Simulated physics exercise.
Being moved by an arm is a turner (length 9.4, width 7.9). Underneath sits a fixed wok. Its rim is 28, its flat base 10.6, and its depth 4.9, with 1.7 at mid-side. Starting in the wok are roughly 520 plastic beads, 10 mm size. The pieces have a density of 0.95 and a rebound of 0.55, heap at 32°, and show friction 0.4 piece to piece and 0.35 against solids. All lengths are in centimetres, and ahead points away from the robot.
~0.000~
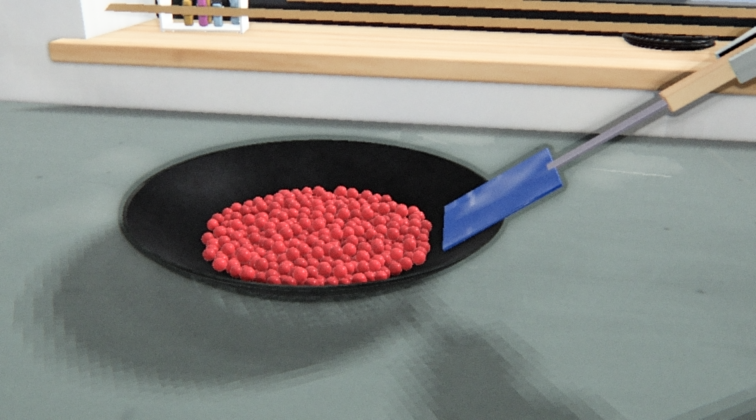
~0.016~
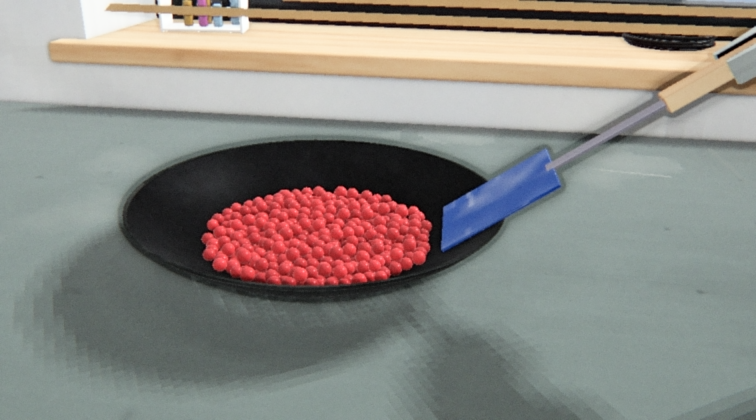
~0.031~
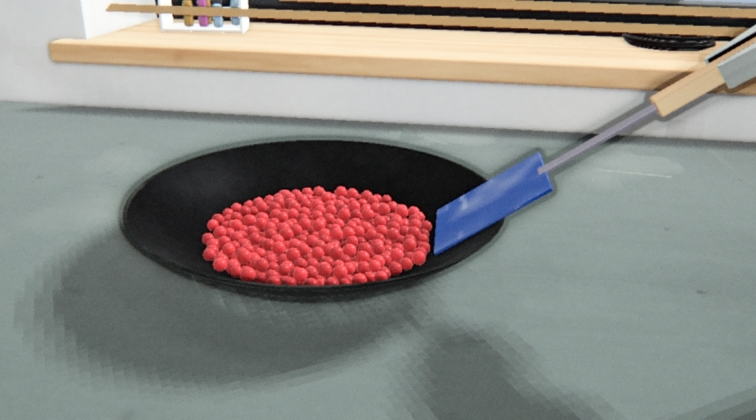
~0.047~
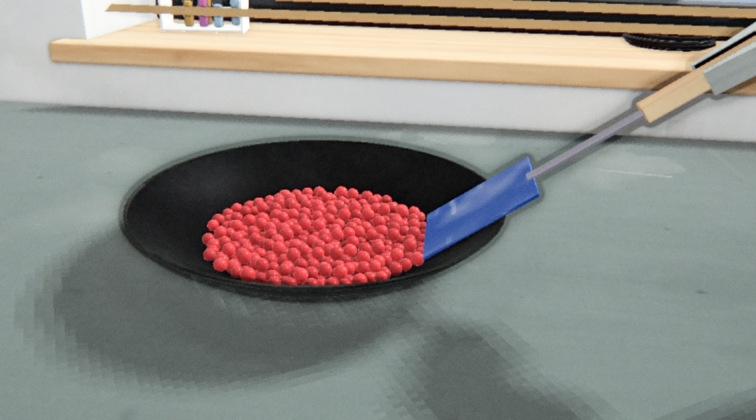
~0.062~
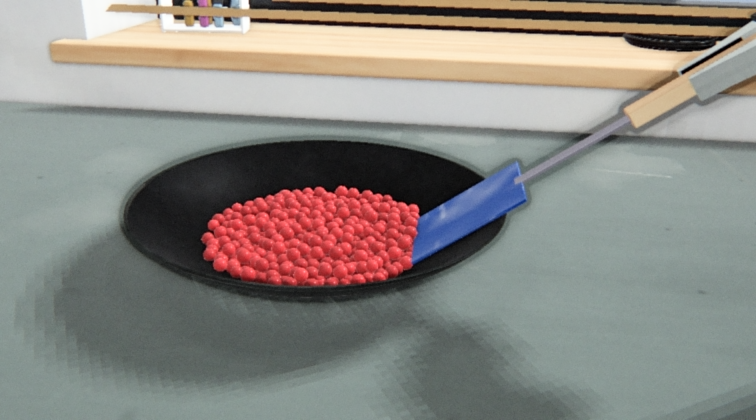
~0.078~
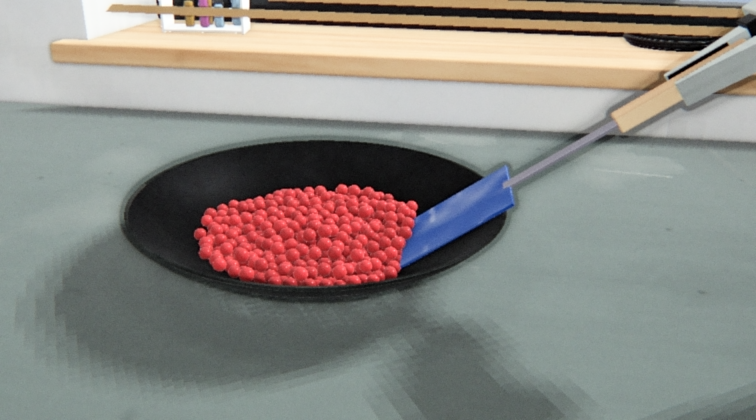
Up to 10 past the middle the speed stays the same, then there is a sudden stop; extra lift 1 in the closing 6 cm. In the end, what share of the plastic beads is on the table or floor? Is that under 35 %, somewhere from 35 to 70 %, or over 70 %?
It is under 35 %.
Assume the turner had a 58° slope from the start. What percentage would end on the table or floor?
About 20 per cent.
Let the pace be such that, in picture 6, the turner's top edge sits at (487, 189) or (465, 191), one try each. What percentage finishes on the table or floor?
Respectively, around 35 and 45 per cent.
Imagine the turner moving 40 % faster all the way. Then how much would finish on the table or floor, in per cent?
I'd expect near 30 per cent.
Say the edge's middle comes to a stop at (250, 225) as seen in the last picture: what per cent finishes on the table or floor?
My guess is roughly 0 percent.
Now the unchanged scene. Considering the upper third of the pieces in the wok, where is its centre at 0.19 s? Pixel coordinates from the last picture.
Centre estimated at around (251, 216).
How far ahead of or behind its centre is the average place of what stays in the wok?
It rests close to 4.0 centimetres ahead of centre.
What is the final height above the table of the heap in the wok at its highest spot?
Close to 6.5 centimetres high.
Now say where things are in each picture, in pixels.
The first picture shows turner top edge at (554, 165), sloping 36°; upper third of the load around (319, 226), from x 210 to 425, top at y 190; 521 in the wok.
The second picture shows turner top edge at (553, 166), sloping 36°; upper third of the load around (319, 226), from x 210 to 425, top at y 190.
The third picture shows turner top edge at (545, 170), sloping 36°; upper third of the load around (319, 226), from x 210 to 425, top at y 190.
The fourth picture shows turner top edge at (533, 175), sloping 36°; upper third of the load around (319, 226), from x 210 to 425, top at y 195.
The fifth picture shows turner top edge at (521, 180), sloping 36°; upper third of the load around (320, 226), from x 210 to 415, top at y 190.
The sixth picture shows turner top edge at (510, 184), sloping 36°; upper third of the load around (313, 224), from x 200 to 410, top at y 190; 521 in the wok.
By 0.19 s, sloping 36°, highest piece 4 above the table; 521 in the wok.
By 0.31 s, sloping 36°, highest piece 6 above the table; 521 in the wok.
By 0.57 s, sloping 36°, highest piece 6 above the table; 424 in the wok, 89 on the table or floor, 8 on the blade or in flight.
By 1.62 s, sloping 36°, highest piece 6 above the table; 424 in the wok, 97 on the table or floor.
Final count, 424 in the wok, 97 on the table or floor. That is 19 % on the table or floor.
